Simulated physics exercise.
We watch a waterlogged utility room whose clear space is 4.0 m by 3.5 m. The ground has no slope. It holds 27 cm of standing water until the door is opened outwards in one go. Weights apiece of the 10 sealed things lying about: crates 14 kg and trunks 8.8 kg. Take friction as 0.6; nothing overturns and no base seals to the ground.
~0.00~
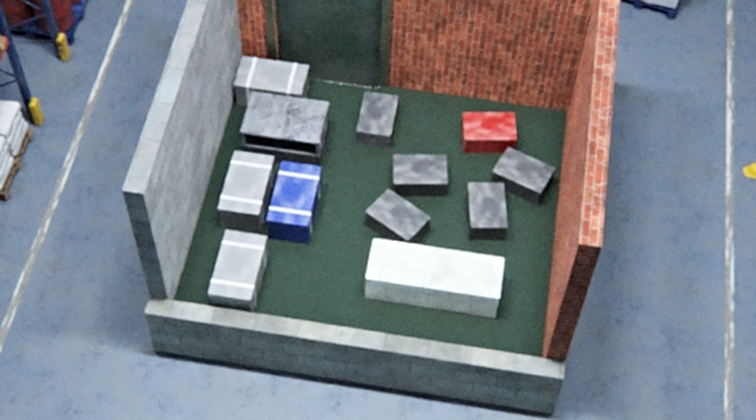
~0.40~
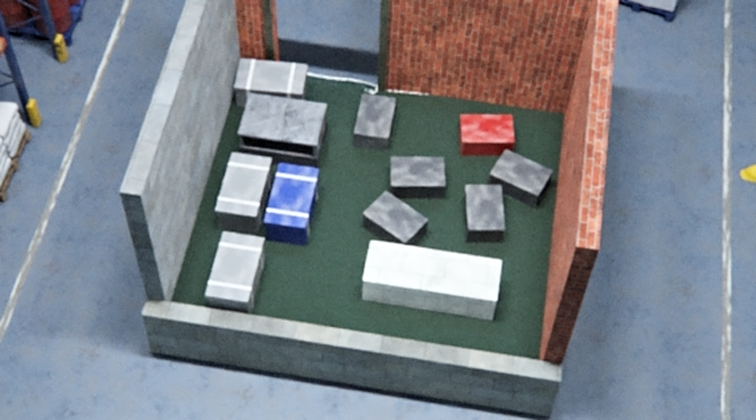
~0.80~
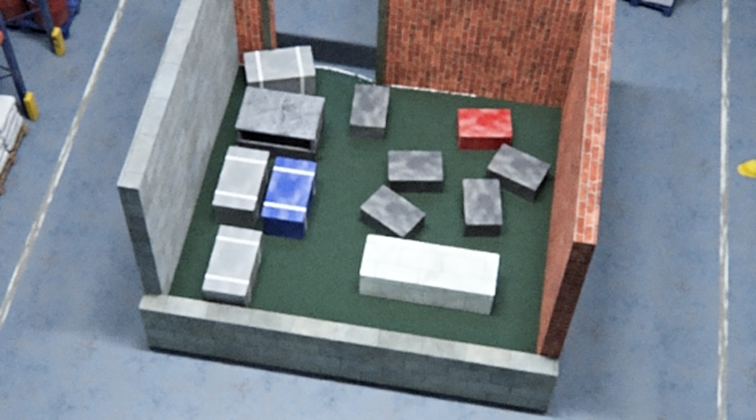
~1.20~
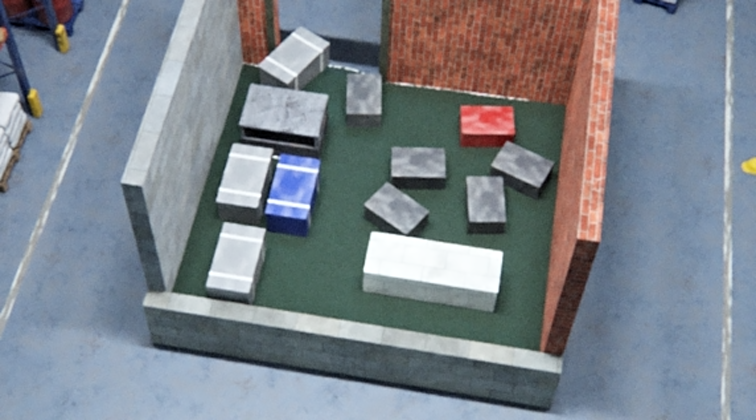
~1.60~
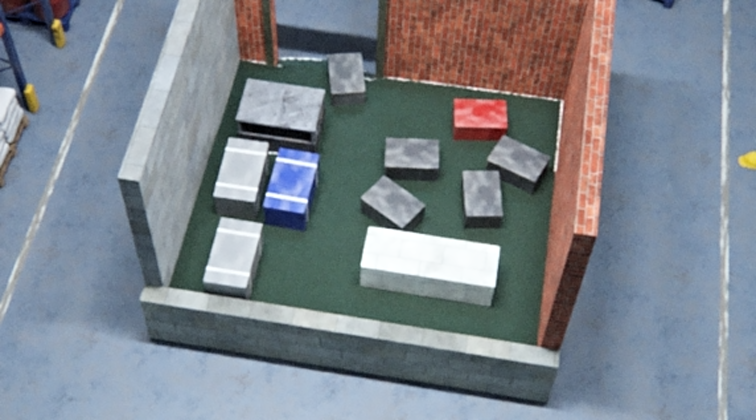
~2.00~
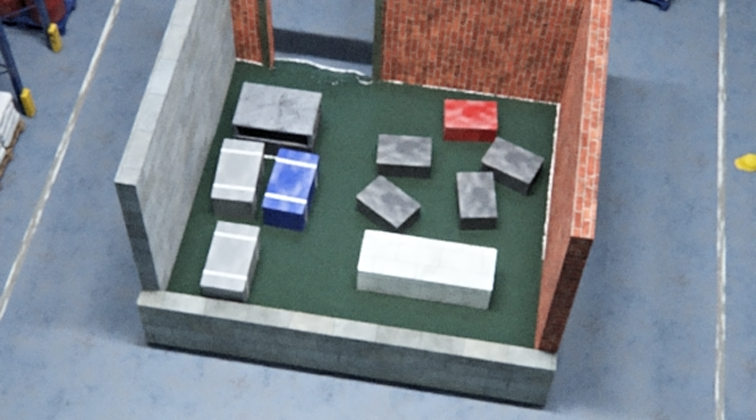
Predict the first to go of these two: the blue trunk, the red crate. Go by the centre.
First out is the red one.
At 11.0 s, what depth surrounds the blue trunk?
Roughly 15 cm.
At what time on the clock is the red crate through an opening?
Near 7.5 s.
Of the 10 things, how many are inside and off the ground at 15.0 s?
5 of them.
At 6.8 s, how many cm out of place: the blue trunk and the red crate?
Roughly 40 and 150 cm by then.
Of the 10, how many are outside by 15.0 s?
5 of them.
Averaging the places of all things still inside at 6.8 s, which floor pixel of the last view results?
Around (350, 182).
After 3.0 s the blue trunk is near (297, 170), 0.2 m from its start, afloat; the red crate is near (456, 106), 0.3 m from its start, afloat; 2 of 10 are out; 8 afloat.
After 6.8 s the blue trunk is near (319, 173), 0.4 m from its start, afloat; the red crate is near (363, 80), 1.5 m from its start, afloat; 3 of 10 are out; 7 afloat.
After 11.0 s the blue trunk is near (355, 145), 1.0 m from its start, afloat; the red crate has gone out (at 7.4 s); 5 of 10 are out; 5 afloat.
After 15.0 s the blue trunk is near (357, 124), 1.2 m from its start, afloat; the red crate has gone out (at 7.4 s); 5 of 10 are out; 5 afloat.
